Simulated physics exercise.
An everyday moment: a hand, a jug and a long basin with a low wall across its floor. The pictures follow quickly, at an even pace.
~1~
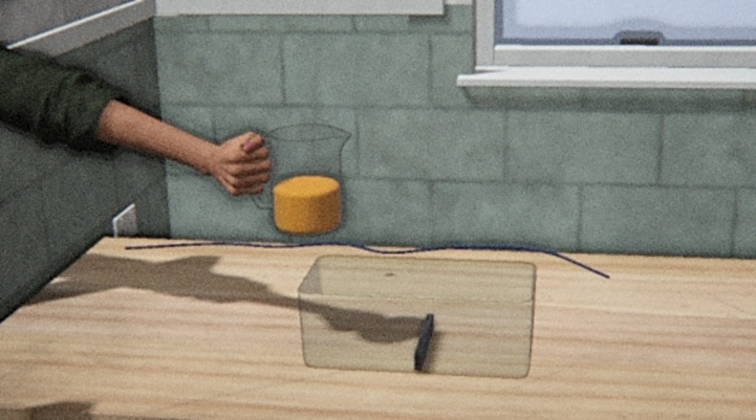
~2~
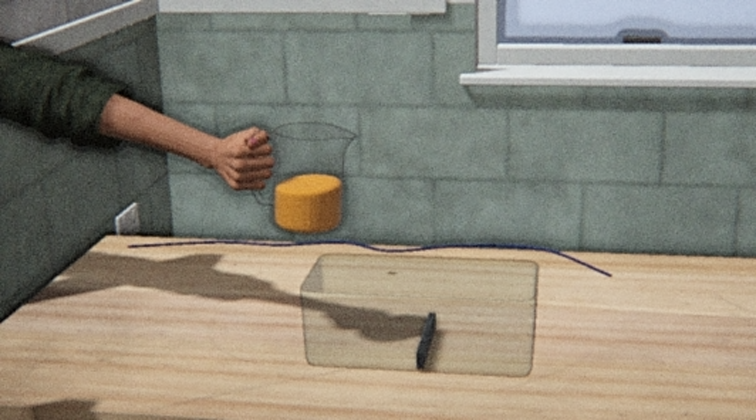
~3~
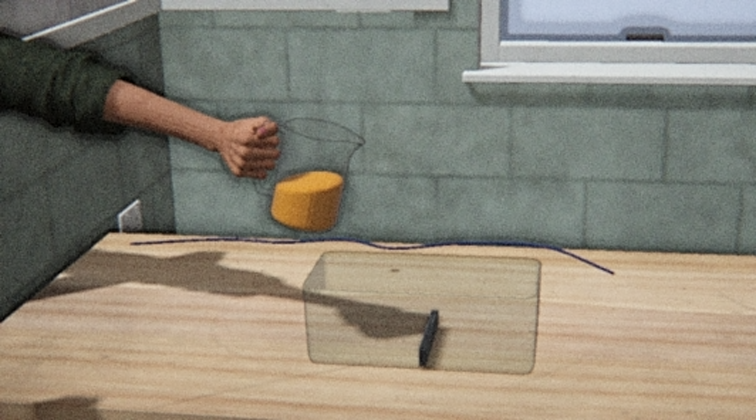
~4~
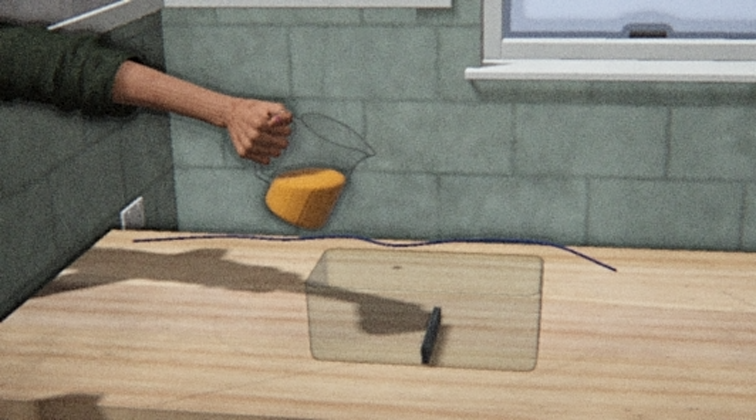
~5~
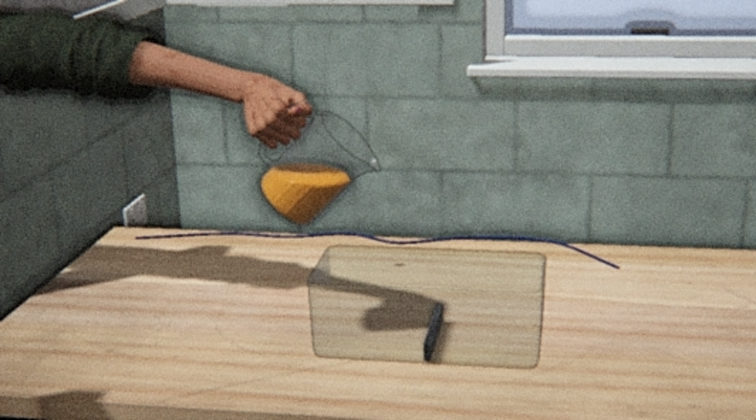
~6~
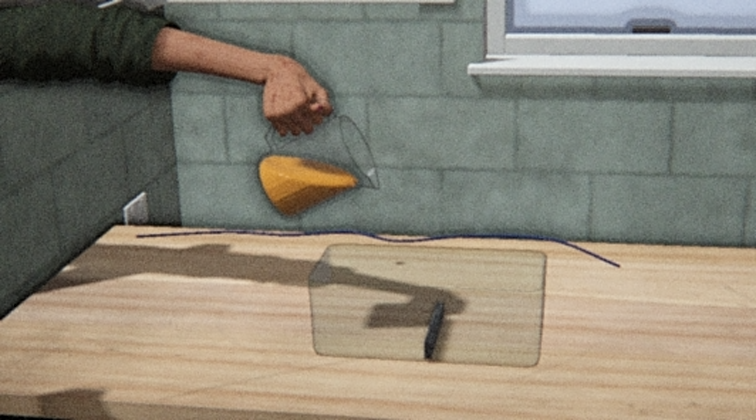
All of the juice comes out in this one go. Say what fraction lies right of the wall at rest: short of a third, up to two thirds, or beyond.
In the end less than a third is right of the wall.
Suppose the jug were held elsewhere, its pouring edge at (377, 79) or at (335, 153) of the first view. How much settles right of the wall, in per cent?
First some 80, then 15 per cent.
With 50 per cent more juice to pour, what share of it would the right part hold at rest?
About 20 per cent.
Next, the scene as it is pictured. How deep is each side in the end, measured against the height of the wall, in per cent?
The left part 50 per cent, the right part 10.
A moment on, the jug is tipped right over and 68 per cent is still to pour, 7 is left of the wall and 0 right of it.
Next, the jug is tipped right over and 24 per cent is still to pour, 57 is left of the wall and 2 right of it.
Then the jug is tipped right over and 6 per cent is still to pour, 73 is left of the wall and 6 right of it.
Later the jug is tipped right over and 1 per cent is still to pour, 81 is left of the wall and 10 right of it.
In the end 82 per cent lies left of the wall, 12 right of it and 6 outside.
